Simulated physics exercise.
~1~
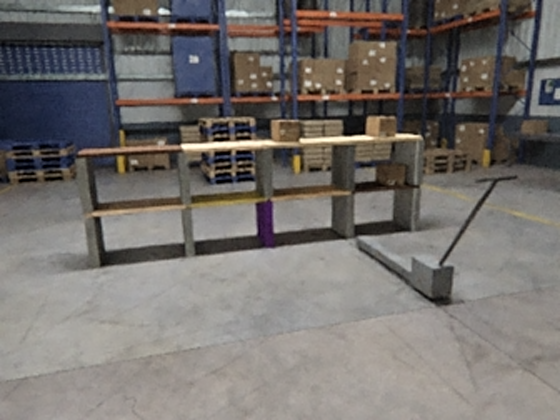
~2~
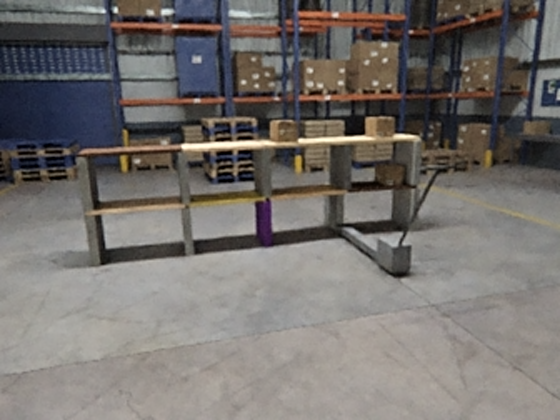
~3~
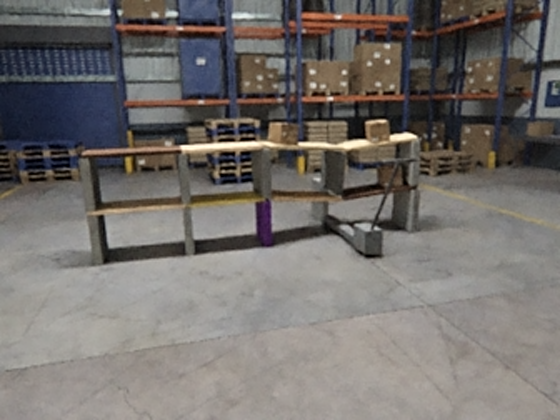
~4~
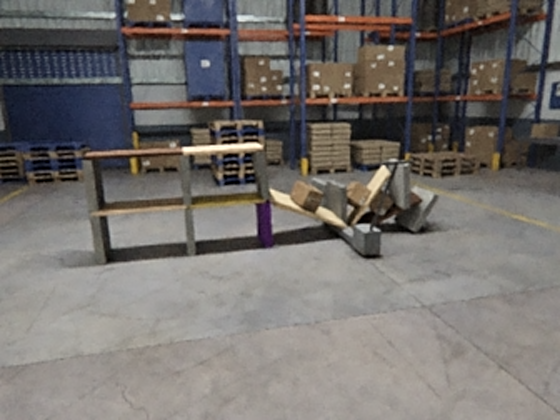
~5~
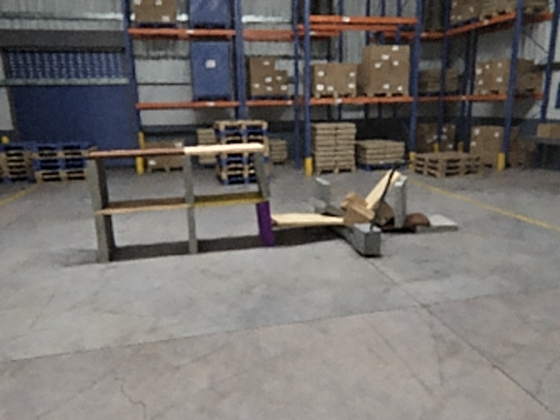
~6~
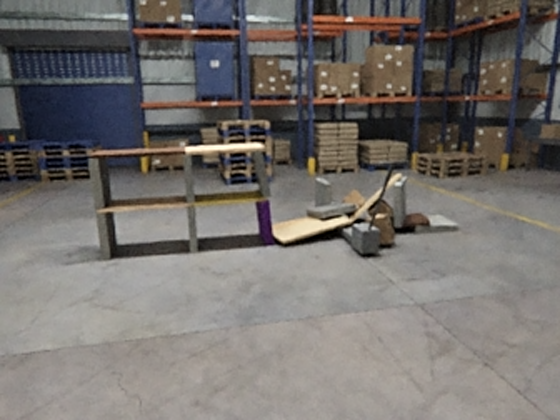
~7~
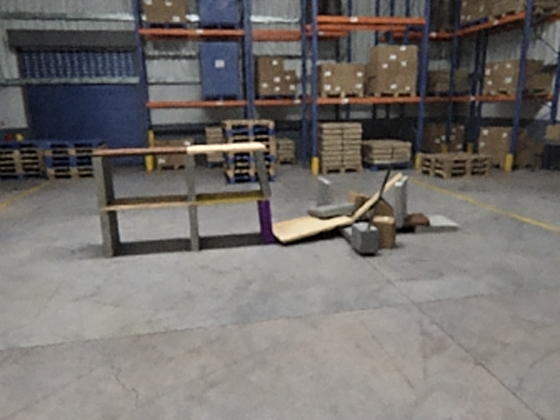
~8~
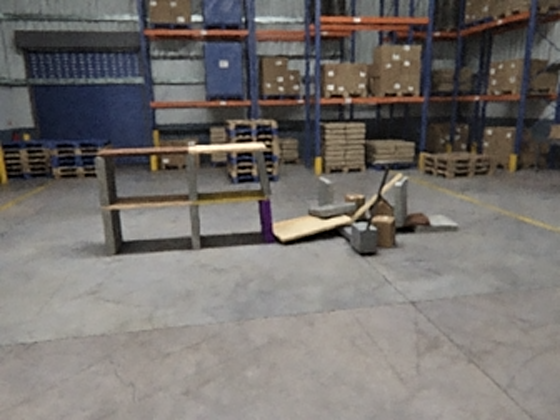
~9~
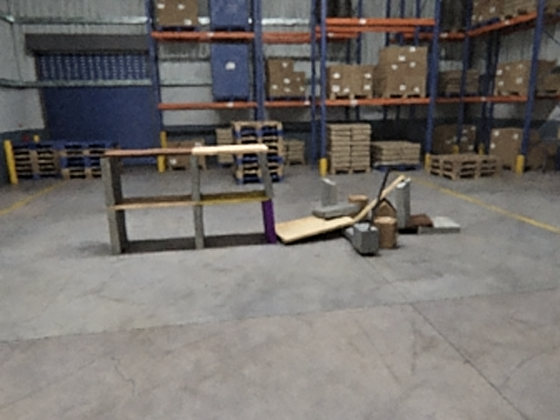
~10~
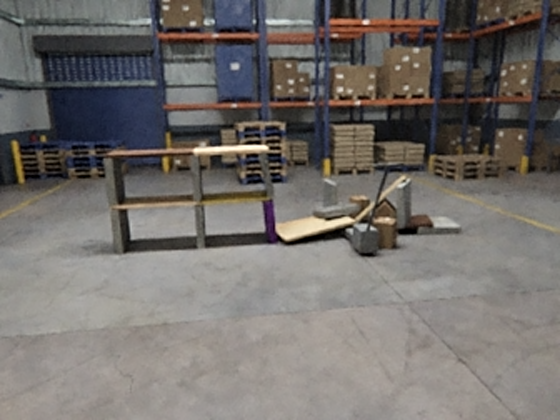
A long, two-tier shelf of grey blocks and loose boards stands on a warehouse's concrete floor, seen from the front, with pallets and orange racks of cartons behind. A purple upright stands near its middle beside a yellow board on the lower left tier, and small cartons rest toward the right. A low grey jack with a long handle slides in from the right and pushes an upright's foot leftward. The boards above sag, then the right half collapses around the jack. As the view drifts slightly, the pieces settle in a heap, while the left half, yellow board and barely tilted purple upright stay standing.
